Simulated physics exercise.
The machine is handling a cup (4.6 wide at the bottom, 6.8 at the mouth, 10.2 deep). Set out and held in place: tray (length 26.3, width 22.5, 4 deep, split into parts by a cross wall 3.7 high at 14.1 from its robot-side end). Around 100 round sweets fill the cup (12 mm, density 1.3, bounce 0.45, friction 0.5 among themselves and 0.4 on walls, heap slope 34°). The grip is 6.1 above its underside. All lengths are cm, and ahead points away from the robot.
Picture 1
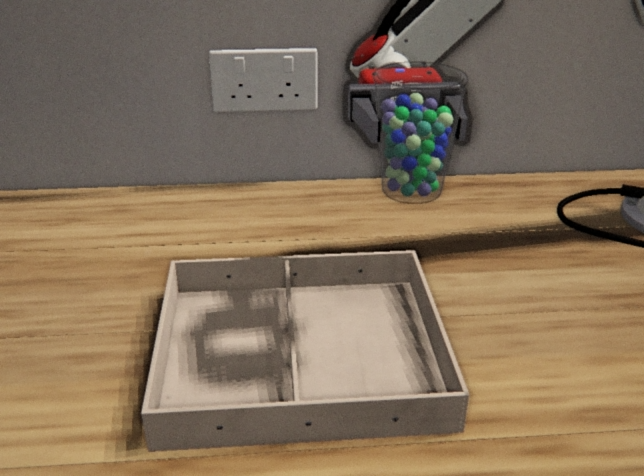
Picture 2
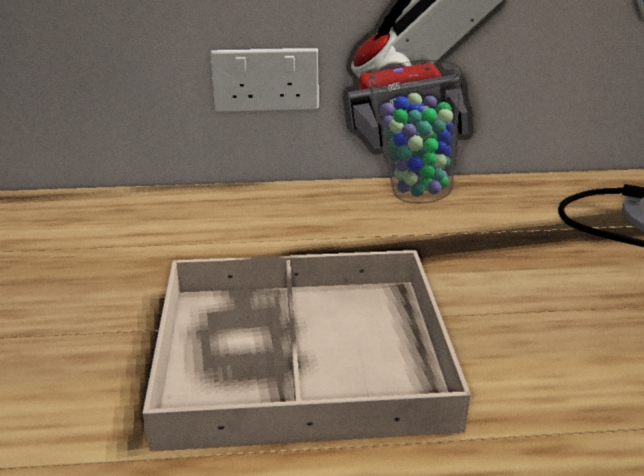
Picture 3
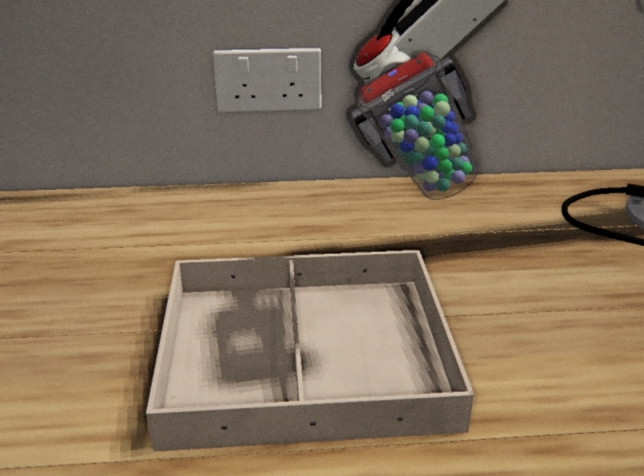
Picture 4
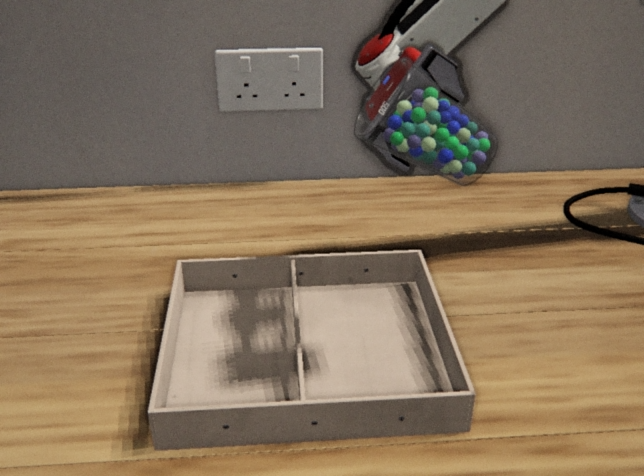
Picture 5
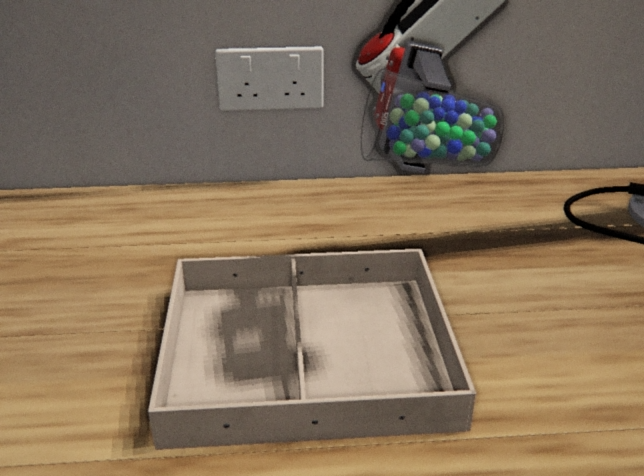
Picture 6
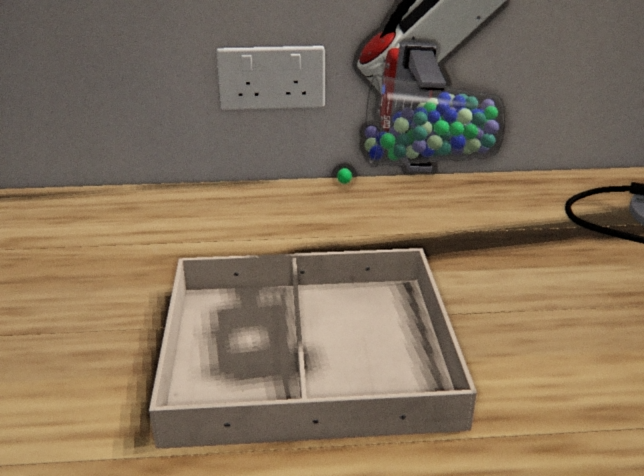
The clip shows a robot gripper holding a clear cup of small colourful balls behind a divided tray on a wooden surface, gradually tilting it until it lies nearly sideways, when a single green ball drops out to the left.
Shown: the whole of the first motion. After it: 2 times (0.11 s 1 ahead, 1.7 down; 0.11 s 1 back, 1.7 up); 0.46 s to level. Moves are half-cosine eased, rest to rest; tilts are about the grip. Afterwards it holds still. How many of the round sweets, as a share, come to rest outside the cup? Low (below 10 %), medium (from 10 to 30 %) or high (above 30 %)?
Outside the cup the share is medium, from 10 to 30 %.
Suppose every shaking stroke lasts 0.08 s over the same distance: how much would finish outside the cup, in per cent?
In that case some 20 per cent.
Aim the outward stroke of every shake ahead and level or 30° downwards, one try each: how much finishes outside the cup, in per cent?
About 45 and 35 per cent.
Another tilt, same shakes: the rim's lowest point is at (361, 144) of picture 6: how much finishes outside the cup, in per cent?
About 0 per cent.
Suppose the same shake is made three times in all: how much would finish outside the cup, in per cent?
In that case some 25 per cent.
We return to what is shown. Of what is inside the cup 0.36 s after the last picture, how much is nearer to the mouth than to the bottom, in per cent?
About 45 per cent.
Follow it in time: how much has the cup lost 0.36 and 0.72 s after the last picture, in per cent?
About 15, 20.
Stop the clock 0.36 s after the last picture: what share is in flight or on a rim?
Some 4 per cent.
Then, 0.36 s after the last picture, tilted 86° forward, highest piece 23 above the table; 82 in the cup, 7 in the robot-side part, 2 in the far-side part, 4 in flight or on a rim.
Then, 0.72 s after the last picture, tilted 29° forward, highest piece 26 above the table; 78 in the cup, 14 in the robot-side part, 3 in the far-side part.
Then, 1.10 s after the last picture, level, highest piece 27 above the table; 78 in the cup, 14 in the robot-side part, 3 in the far-side part.
Then, 2.15 s after the last picture, level, highest piece 27 above the table; 78 in the cup, 14 in the robot-side part, 3 in the far-side part.
Final count, 78 in the cup, 14 in the robot-side part, 3 in the far-side part. That is 18 % outside the cup.
